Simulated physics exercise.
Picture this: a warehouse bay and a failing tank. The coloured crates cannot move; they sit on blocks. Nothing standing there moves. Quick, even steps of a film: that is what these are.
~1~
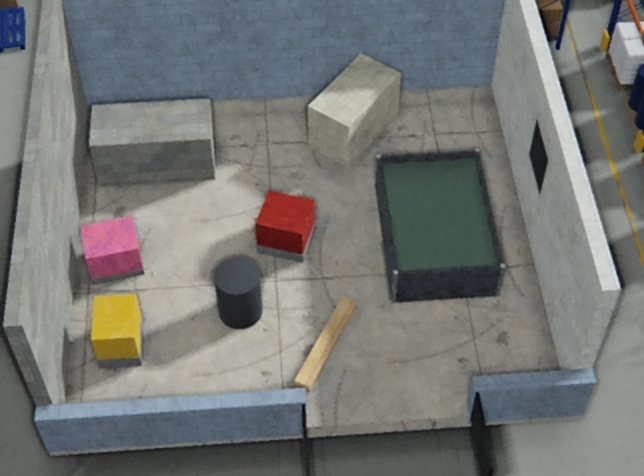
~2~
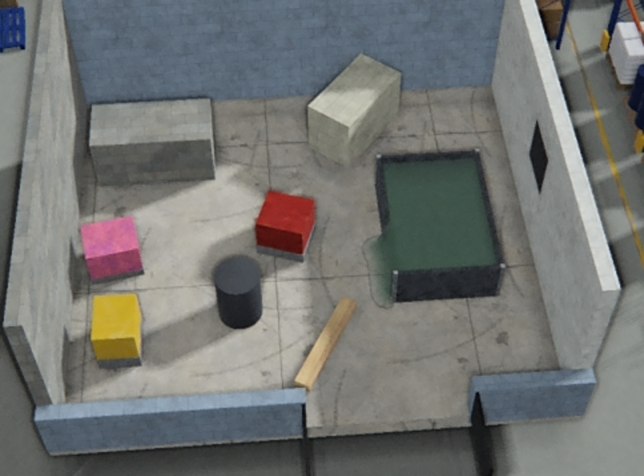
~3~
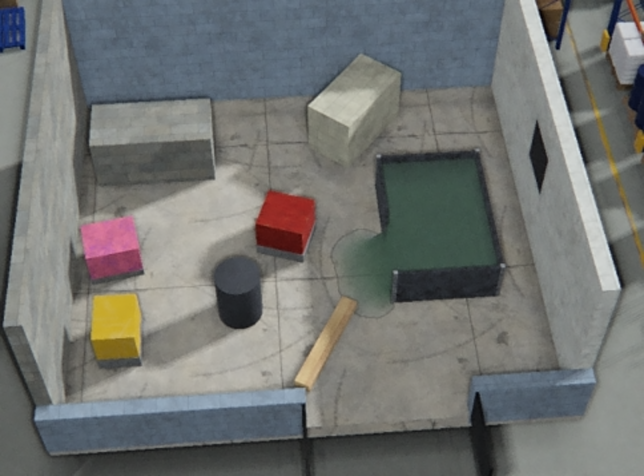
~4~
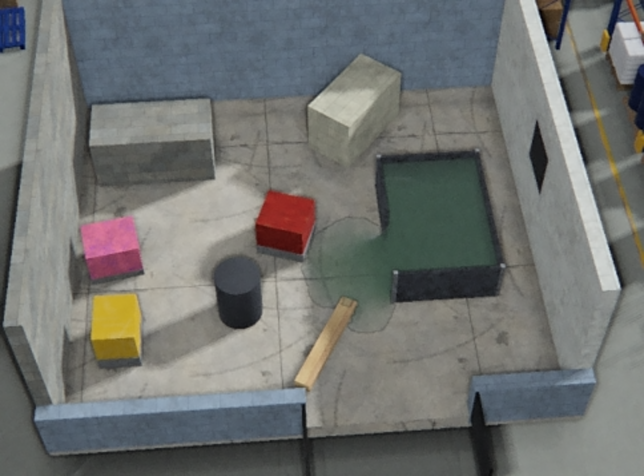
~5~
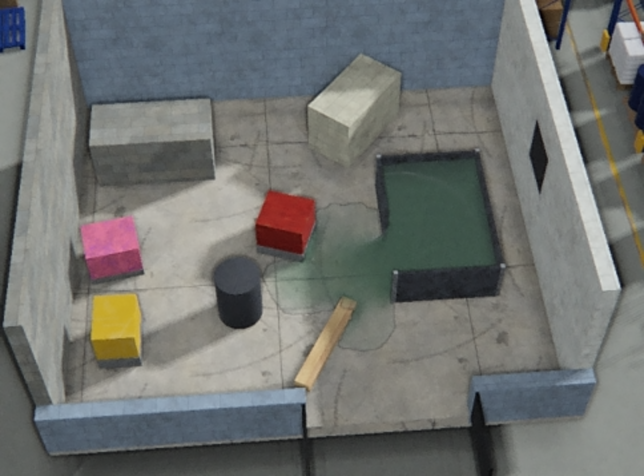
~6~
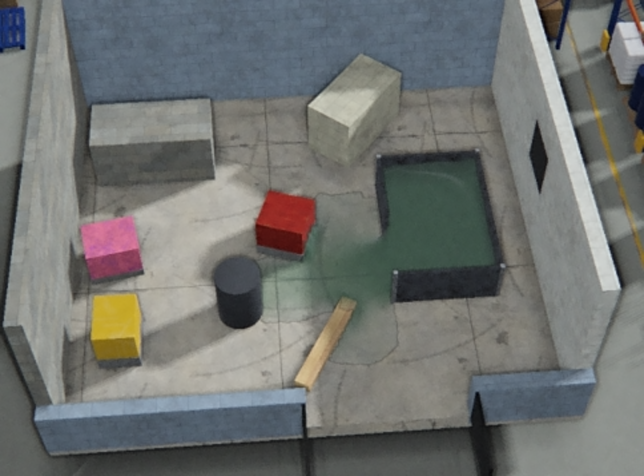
Green-tinted water pours from a gap in the left side of a dark-walled tank and spreads leftward across the concrete floor, passing between a red block and a wooden plank toward a dark cylinder, while the surrounding objects stay still.
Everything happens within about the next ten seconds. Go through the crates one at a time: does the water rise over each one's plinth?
One at a time: The yellow crate - water stays below; the red crate - water gets over; the pink crate - water gets over.
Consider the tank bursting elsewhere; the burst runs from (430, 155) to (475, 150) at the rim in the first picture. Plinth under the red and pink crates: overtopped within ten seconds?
In that case the red one is never flooded and the pink one is never flooded.
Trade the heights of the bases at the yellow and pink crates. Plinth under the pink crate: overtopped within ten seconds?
In that case pink stays clear.
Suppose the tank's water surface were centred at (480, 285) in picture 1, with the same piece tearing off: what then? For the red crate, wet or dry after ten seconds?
Red: Not reached.
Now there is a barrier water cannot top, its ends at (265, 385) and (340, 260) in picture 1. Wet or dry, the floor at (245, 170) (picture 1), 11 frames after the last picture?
There: Awash.
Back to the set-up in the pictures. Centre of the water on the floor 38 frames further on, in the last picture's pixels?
The centre of mass sits at about (269, 260).
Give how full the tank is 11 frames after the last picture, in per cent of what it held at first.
Around 50 percent, give or take.
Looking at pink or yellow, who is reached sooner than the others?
The pink one.
A moment on, water covers 25 % of the floor; the yellow crate not reached, the red crate water round its plinth, the pink crate water round its plinth.
Next, water covers 40 % of the floor; the yellow crate water round its plinth, the red crate water round its plinth, the pink crate water round its plinth.
Then, water covers 55 % of the floor; the yellow crate water round its plinth, the red crate water round its plinth, the pink crate water round its plinth.
Later, water covers 70 % of the floor; the yellow crate water round its plinth, the red crate water round its plinth, the pink crate water round its plinth.
In the end, water covers 85 % of the floor; the yellow crate stayed above the water, the red crate was topped, the pink crate was topped.
